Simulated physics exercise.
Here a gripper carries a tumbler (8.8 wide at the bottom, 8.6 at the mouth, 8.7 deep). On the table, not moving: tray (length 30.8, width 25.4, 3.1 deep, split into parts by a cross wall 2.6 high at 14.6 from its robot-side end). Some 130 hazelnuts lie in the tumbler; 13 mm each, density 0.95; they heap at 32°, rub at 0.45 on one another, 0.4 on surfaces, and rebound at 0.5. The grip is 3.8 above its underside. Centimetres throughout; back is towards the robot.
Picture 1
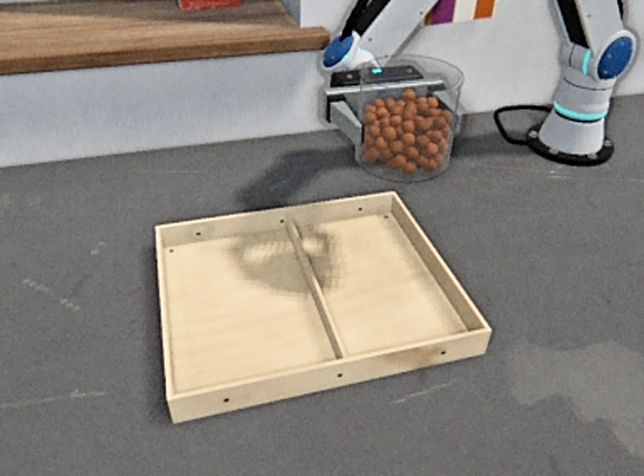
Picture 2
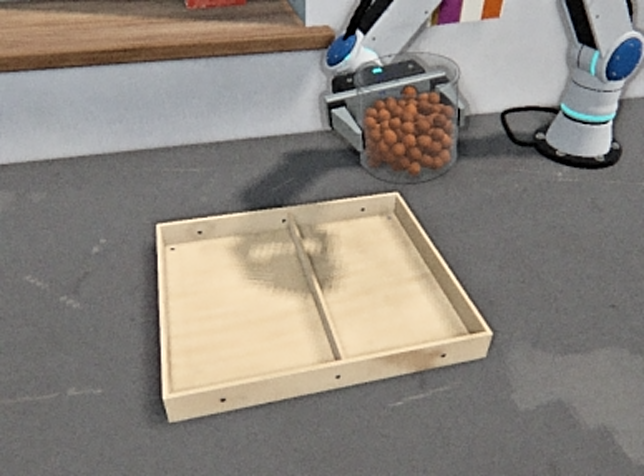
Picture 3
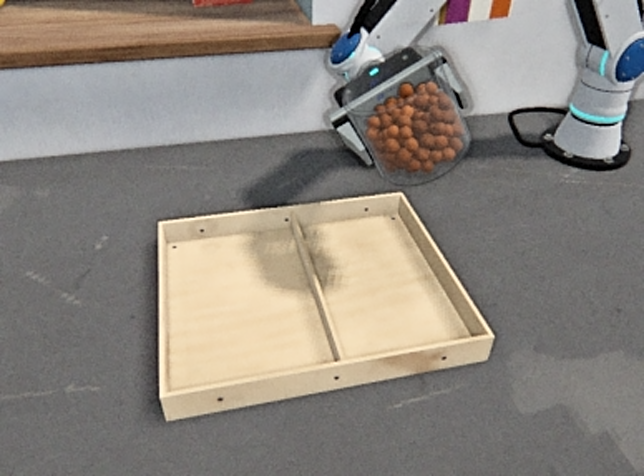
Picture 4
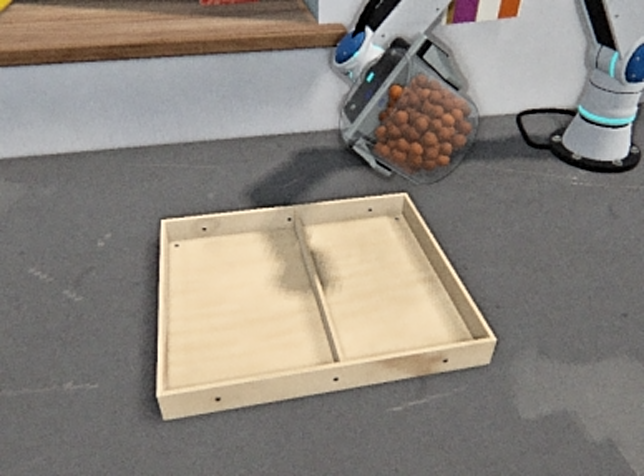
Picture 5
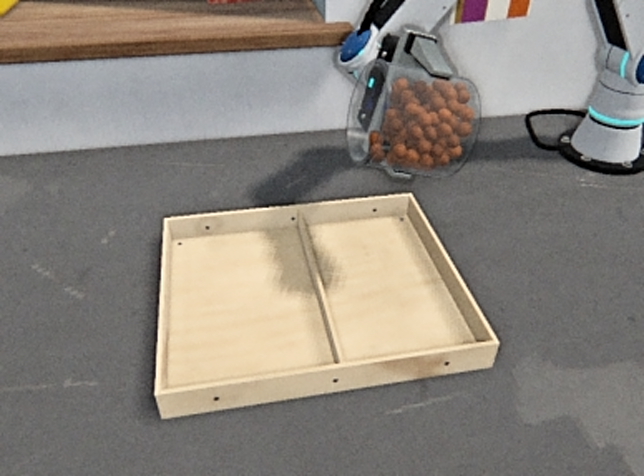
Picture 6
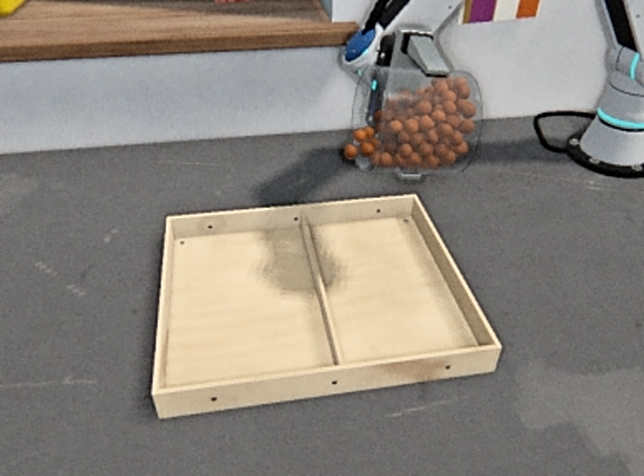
Above a divided wooden tray, a robot gripper steadily tilts a clear tumbler of hazelnuts.
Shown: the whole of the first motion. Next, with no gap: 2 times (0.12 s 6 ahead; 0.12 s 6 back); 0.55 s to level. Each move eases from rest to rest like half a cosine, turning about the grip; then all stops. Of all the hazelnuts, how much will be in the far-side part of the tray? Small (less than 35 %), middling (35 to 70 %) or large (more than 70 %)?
In the far-side part of the tray the share is large, more than 70 %.
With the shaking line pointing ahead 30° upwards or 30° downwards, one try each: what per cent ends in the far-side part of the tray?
Some 90 and 45 per cent.
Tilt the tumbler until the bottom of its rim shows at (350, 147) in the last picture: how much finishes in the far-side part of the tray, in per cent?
Some 45 per cent.
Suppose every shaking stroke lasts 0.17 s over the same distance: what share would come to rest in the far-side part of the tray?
In that case some 55 per cent.
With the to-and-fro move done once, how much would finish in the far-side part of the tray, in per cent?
It would be near 60 per cent.
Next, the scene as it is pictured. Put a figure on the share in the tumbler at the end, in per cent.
Roughly 5 per cent.
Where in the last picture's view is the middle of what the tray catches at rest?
Around (238, 301).
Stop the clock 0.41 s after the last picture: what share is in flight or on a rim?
Roughly 7 per cent.
Then, 0.41 s on, tilted 83° forward, highest piece 20 above the table; 78 in the far-side part, 39 in the tumbler, 5 in the robot-side part, 2 on the table or floor, 10 in flight or on a rim.
Then, 0.82 s on, tilted 26° forward, highest piece 18 above the table; 108 in the far-side part, 10 in the robot-side part, 9 in the tumbler, 6 on the table or floor, 1 in flight or on a rim.
Then, 1.23 s on, level, highest piece 19 above the table; 109 in the far-side part, 10 in the robot-side part, 9 in the tumbler, 6 on the table or floor.
Then, 2.28 s on, level, highest piece 19 above the table; 109 in the far-side part, 10 in the robot-side part, 9 in the tumbler, 6 on the table or floor.
In the end, 109 in the far-side part, 10 in the robot-side part, 9 in the tumbler, 6 on the table or floor. That is 81 % in the far-side part of the tray.
